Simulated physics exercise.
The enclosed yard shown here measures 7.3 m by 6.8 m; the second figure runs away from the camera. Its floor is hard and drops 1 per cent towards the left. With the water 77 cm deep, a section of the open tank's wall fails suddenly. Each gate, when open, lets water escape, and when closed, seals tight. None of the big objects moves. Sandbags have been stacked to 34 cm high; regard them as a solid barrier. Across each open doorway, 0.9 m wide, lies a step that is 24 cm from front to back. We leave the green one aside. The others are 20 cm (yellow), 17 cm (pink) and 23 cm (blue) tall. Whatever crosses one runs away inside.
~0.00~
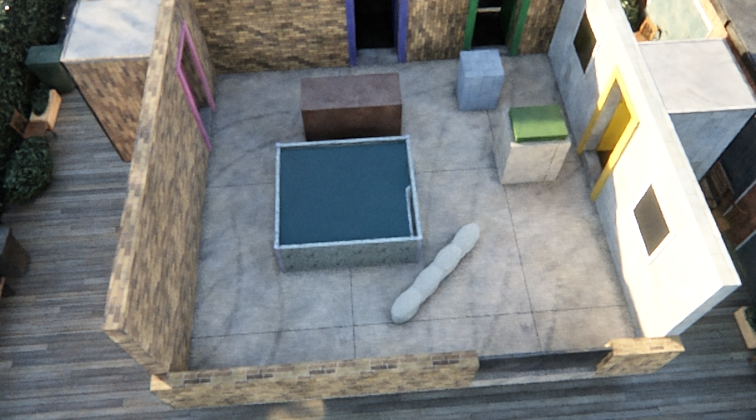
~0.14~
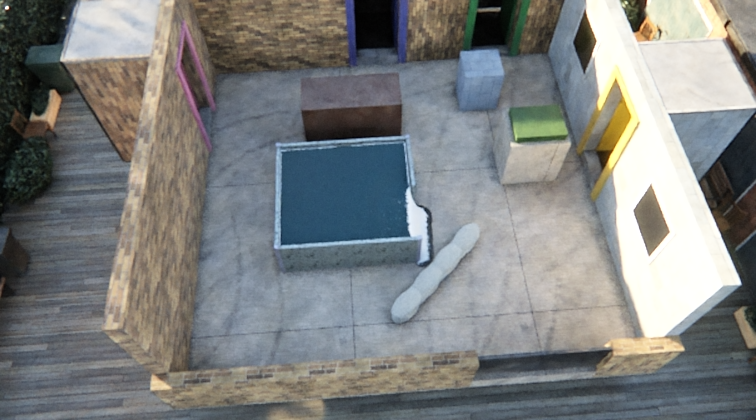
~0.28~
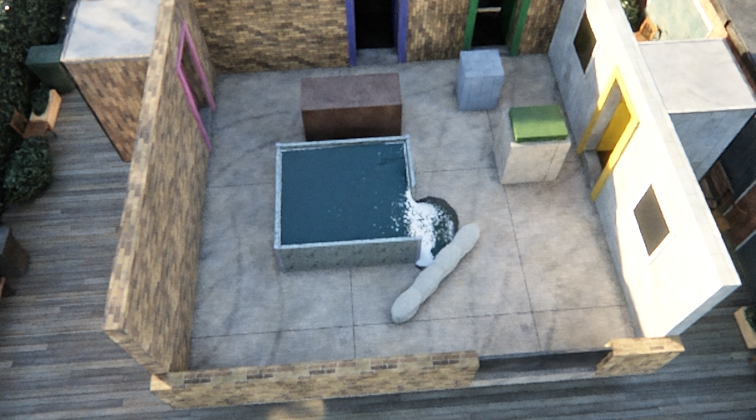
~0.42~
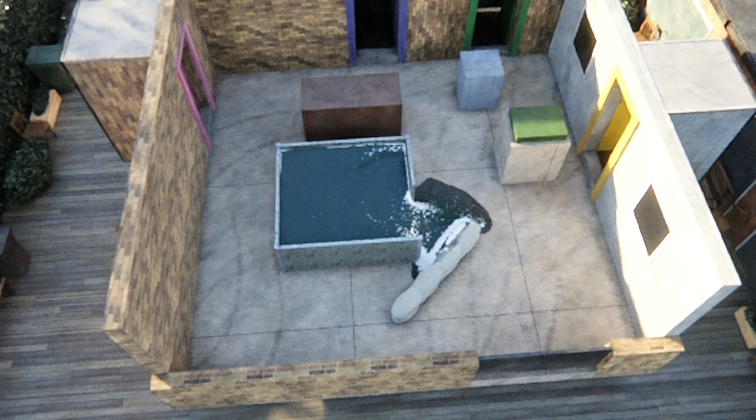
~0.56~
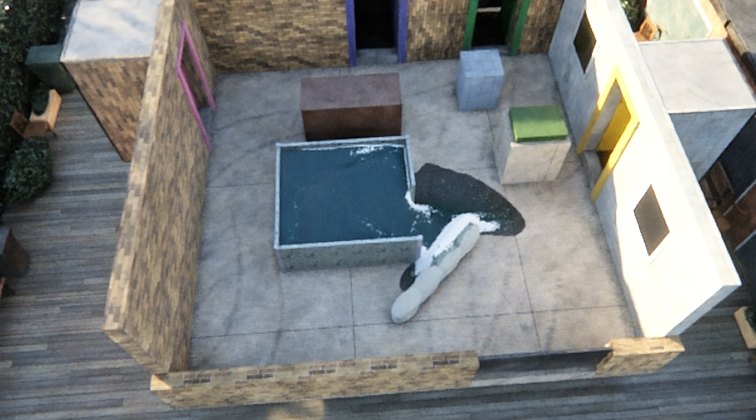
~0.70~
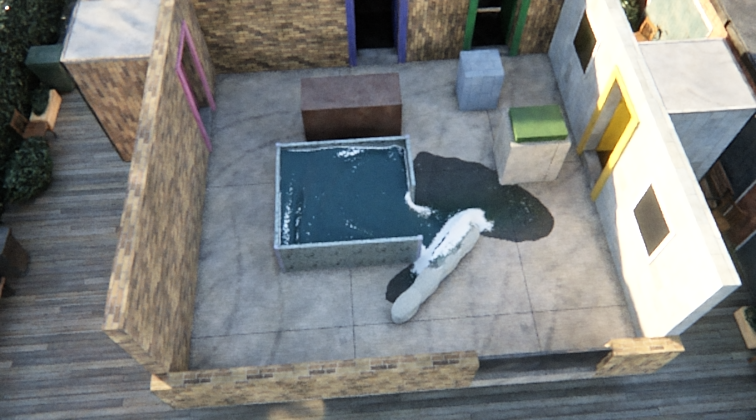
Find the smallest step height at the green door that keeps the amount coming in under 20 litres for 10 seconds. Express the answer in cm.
The smallest height is roughly 8 cm.
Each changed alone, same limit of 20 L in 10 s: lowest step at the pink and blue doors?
Roughly 10.0 cm for the pink door and roughly 10.0 cm for the blue door.
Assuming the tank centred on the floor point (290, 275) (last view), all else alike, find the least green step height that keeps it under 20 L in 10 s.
9.5 cm or thereabouts.
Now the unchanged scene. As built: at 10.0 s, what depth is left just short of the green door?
Depth: Near 7.5 cm.
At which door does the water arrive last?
The pink door.
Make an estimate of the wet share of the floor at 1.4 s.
About 25 per cent.
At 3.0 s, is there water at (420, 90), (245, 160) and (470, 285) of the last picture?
In the order asked: Soaked, untouched, soaked.
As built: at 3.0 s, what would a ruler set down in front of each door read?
At the green door the depth is 0 cm, at yellow 22 cm, at pink 0 cm and at blue 13 cm.
After 1.4 s water covers 25 % of the floor, deepest (57 cm) near (433, 257); it has not reached the green door.
After 3.0 s water covers 55 % of the floor, deepest (38 cm) near (433, 257); it has not reached the green door.
After 10.0 s water covers 95 % of the floor, deepest (17 cm) near (214, 104); 8 cm at the green door, 7 litres in over its 10 cm step.
At the green door as built, the water arrived by 3.5 s and peaked near 11 cm at 6.8 s.
With a step of 6.5 cm, 38 litres would have come in within the 10 s; with 10 cm, 7 litres. So under 20 litres takes about 8 cm.
